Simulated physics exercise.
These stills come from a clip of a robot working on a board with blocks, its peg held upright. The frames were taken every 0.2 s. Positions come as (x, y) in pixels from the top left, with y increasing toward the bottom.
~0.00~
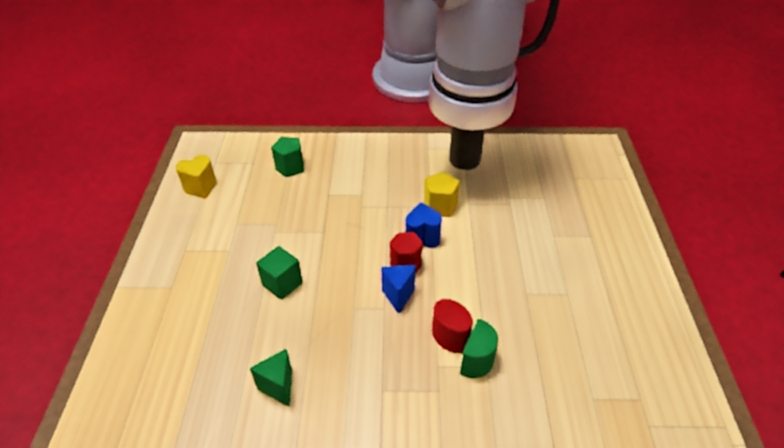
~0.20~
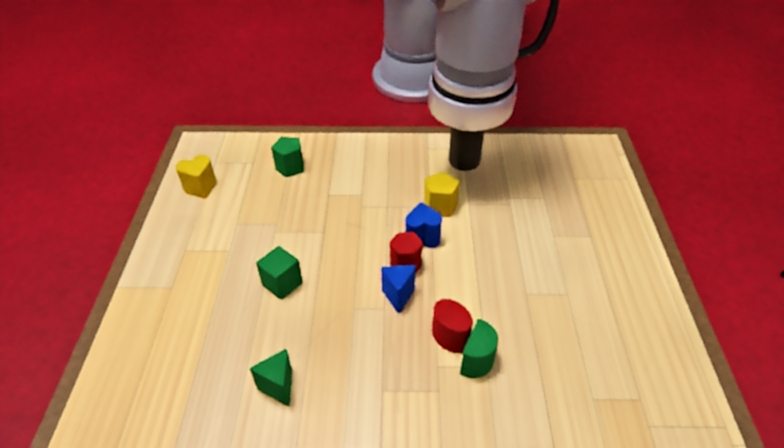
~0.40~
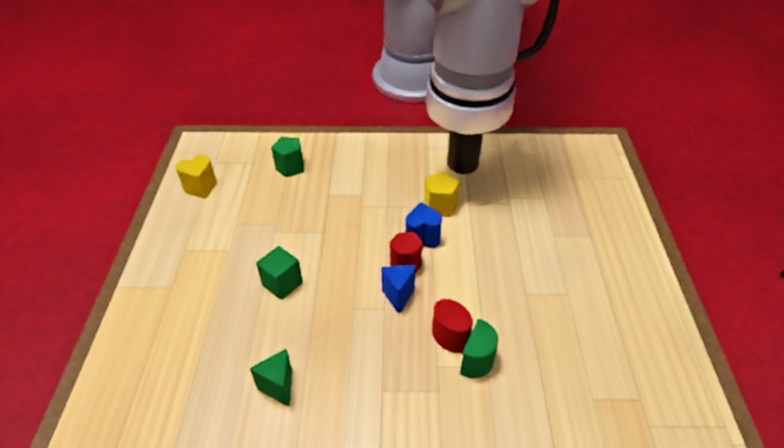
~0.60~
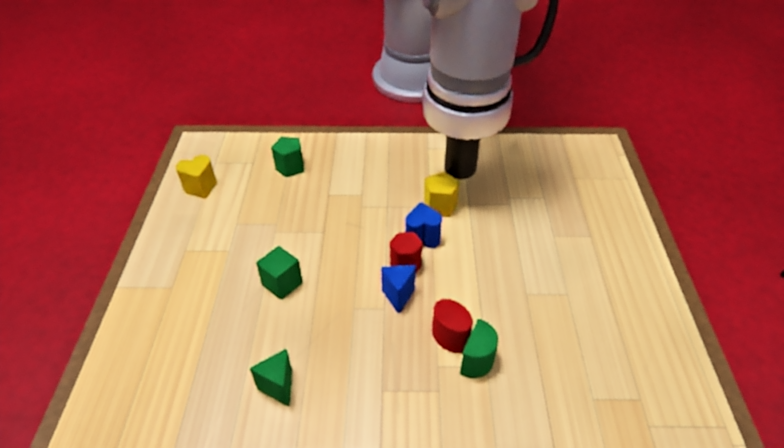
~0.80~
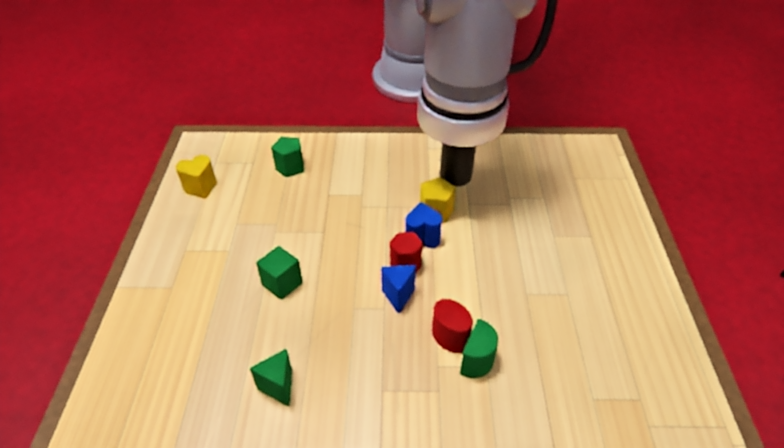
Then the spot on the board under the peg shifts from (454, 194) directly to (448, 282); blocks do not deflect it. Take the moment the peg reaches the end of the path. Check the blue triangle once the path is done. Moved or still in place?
By the end it is where it was.
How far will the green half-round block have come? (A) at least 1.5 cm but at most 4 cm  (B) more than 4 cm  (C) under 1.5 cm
Option C.
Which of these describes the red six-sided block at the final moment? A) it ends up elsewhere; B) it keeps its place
A.
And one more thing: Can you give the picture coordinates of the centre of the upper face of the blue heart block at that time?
It should be at about (401, 227).
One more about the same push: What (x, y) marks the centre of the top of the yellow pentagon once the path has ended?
Put as a pixel place, it's (419, 208).
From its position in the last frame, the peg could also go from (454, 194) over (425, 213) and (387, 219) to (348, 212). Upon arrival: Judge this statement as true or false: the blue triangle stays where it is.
False.
The first path, step by step. One third of the way, peg (454, 203); red six-sided block (402, 247); blue heart block (411, 224), turned 15° anticlockwise; yellow pentagon (422, 203), turned 25° clockwise.
Two thirds of the way, peg (452, 233); red six-sided block (400, 250), turned 15° anticlockwise; blue heart block (401, 227), turned 15° anticlockwise; yellow pentagon (419, 208), turned 45° clockwise.
At the end, peg (450, 265); blue triangle not moved; red six-sided block (400, 250), turned 15° anticlockwise; blue heart block (401, 227), turned 15° anticlockwise; yellow pentagon (419, 208), turned 45° clockwise; green half-round block not moved.
